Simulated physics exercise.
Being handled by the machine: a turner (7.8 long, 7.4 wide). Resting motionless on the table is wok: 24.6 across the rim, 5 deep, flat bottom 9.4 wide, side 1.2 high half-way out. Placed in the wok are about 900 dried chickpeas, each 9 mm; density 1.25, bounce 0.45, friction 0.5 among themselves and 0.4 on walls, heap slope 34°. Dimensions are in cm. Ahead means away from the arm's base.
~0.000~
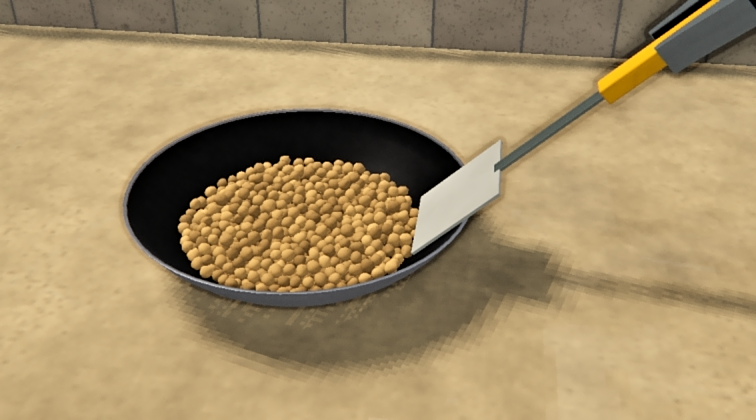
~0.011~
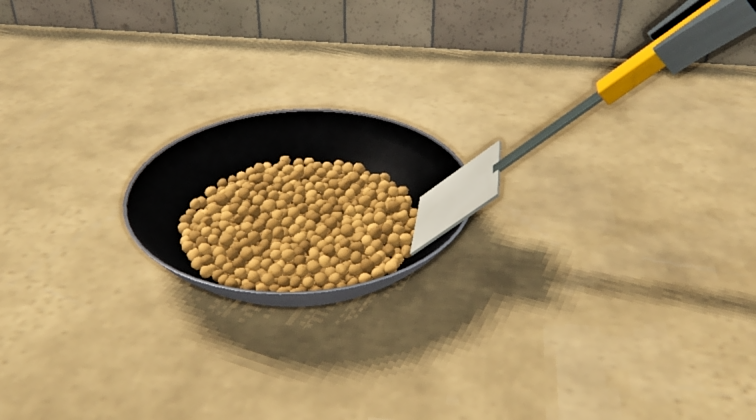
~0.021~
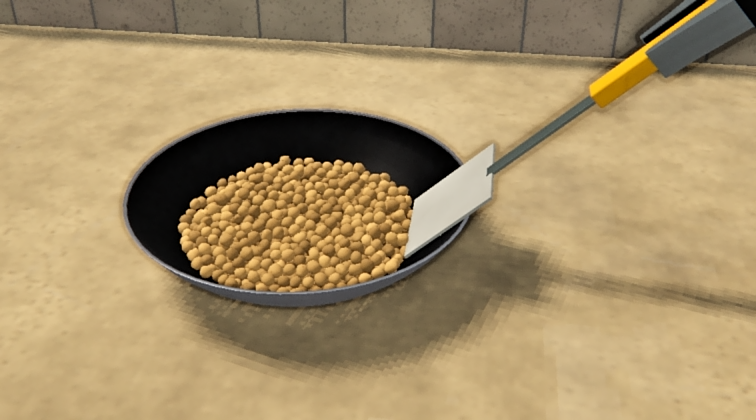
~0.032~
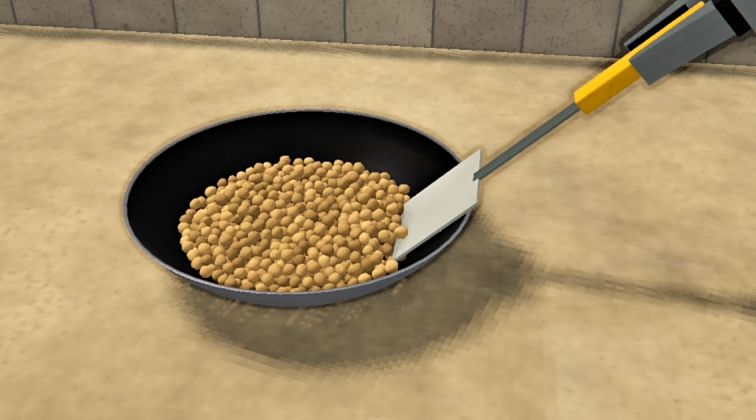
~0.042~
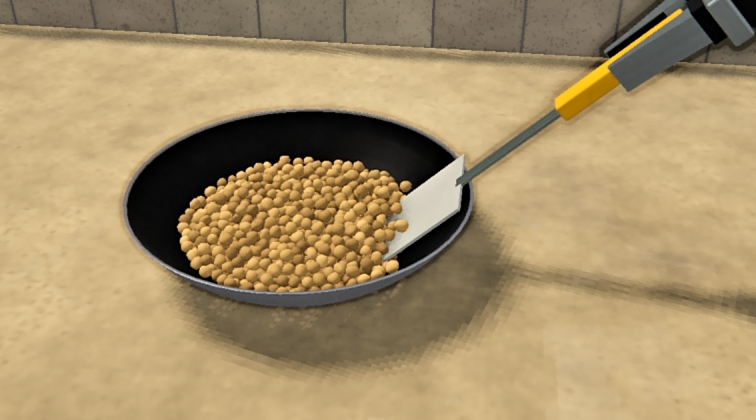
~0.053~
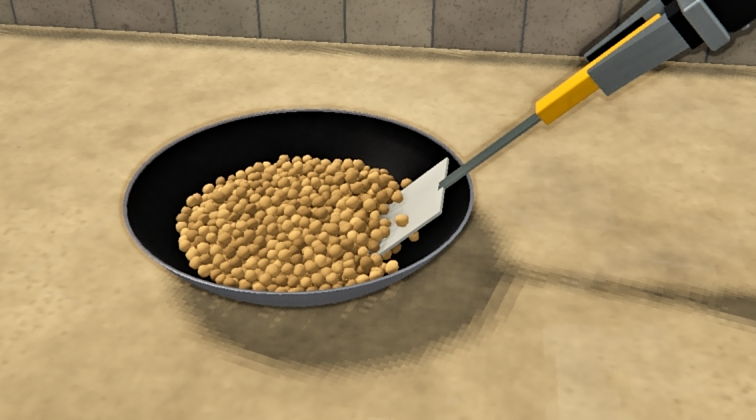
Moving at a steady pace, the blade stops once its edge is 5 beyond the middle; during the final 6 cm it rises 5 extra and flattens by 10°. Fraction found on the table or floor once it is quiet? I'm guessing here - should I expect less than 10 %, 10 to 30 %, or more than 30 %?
You should expect 10 to 30 %.
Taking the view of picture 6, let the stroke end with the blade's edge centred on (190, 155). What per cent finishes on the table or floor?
25 %, roughly.
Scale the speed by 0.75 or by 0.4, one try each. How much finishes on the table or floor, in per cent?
Around 10 per cent and around 0 per cent.
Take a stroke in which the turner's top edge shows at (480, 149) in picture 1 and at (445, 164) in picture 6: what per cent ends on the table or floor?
5 %.
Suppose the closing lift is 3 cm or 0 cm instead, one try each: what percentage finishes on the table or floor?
Estimates, in order: 15 % then 5 %.
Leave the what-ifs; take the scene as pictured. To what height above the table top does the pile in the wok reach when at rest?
Top of the heap: Roughly 5.5 cm above the table top.
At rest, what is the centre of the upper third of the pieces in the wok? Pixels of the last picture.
Look near (209, 201).
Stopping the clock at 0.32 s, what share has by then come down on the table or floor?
Share at that moment: About 10 %.
By 0.08 s, sloping 44°, highest piece 8 above the table; 900 in the wok.
By 0.11 s, sloping 40°, highest piece 9 above the table; 900 in the wok.
By 0.32 s, sloping 34°, highest piece 8 above the table; 765 in the wok, 75 on the table or floor, 60 on the blade or in flight.
By 1.37 s, sloping 34°, highest piece 5 above the table; 764 in the wok, 136 on the table or floor.
Final count, 764 in the wok, 136 on the table or floor. That is 15 % on the table or floor.
